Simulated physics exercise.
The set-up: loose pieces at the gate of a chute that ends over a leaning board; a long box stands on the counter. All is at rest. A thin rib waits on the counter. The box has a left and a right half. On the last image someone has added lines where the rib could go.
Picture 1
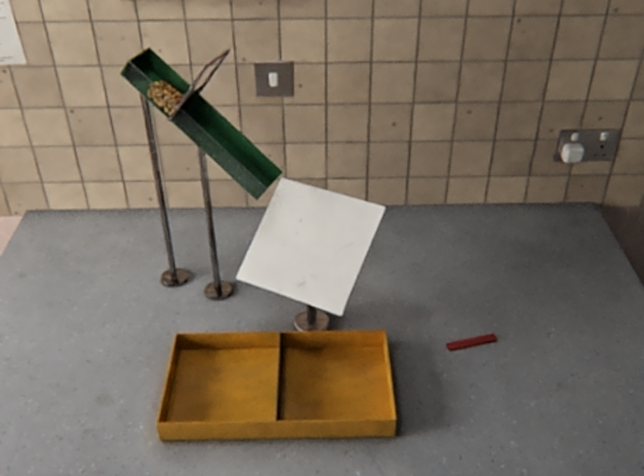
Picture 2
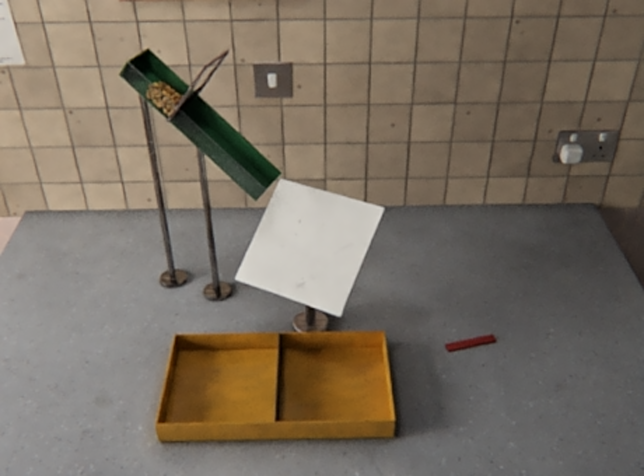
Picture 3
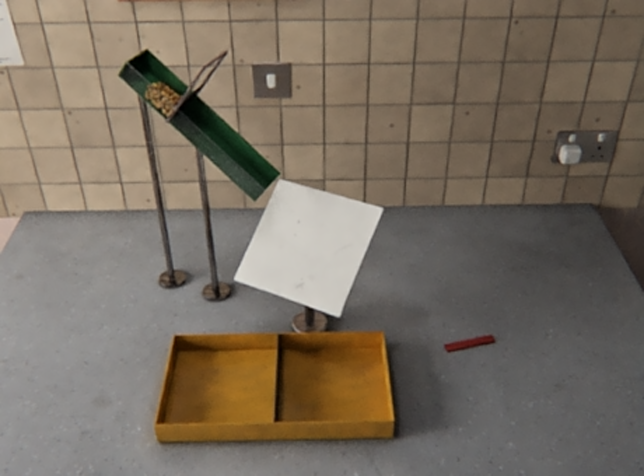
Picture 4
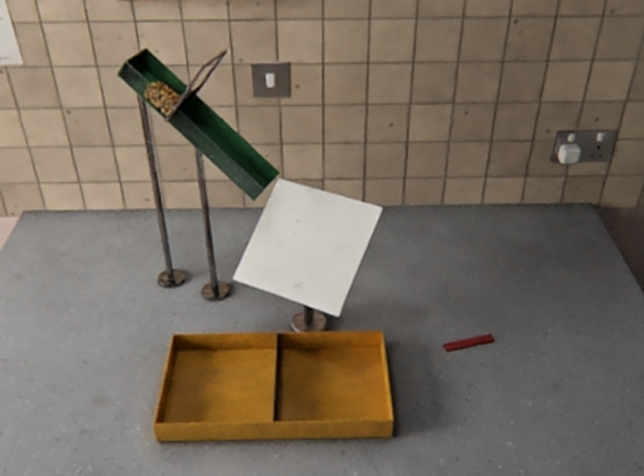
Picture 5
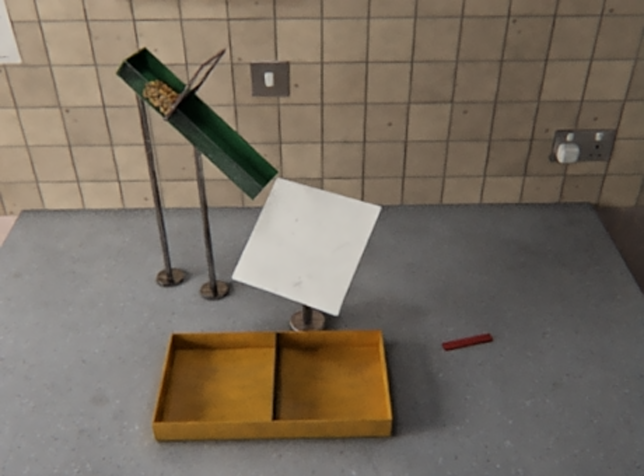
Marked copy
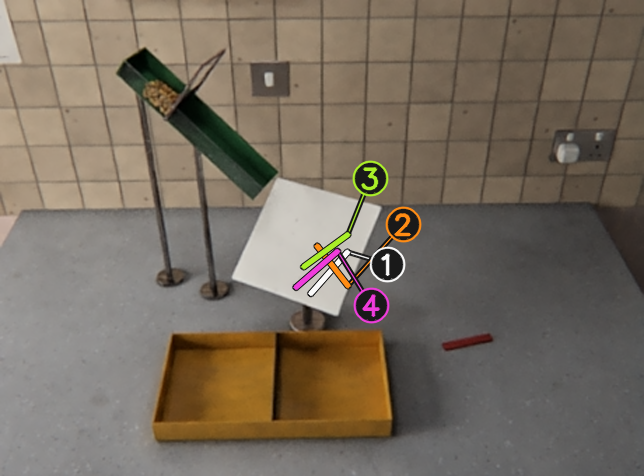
Nothing moves apart from a very slight drift of the whole view: dried chickpeas sit behind the closed gate of a sloping green chute, above a tilted white board. The divided yellow box stays empty on the grey counter, and a thin red strip lies still to its right.
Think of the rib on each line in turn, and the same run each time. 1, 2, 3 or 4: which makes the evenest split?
1 works best here.
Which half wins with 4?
Left.
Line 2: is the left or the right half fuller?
The right half.
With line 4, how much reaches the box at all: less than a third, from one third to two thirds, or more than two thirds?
Line 4 gives more than two thirds.
On the marked copy, line 1 from (347, 252) to (310, 293); line 2 from (317, 246) to (348, 285); line 3 from (347, 234) to (303, 266); line 4 from (337, 251) to (296, 287).
With 1, of what is caught, roughly a third in the left half, roughly two thirds in the right.
With 2, of what is caught, about a tenth in the left half, the larger part in the right.
With 3, of what is caught, the larger part in the left half, about a tenth in the right.
With 4, of what is caught, almost all in the left half, about a tenth in the right.
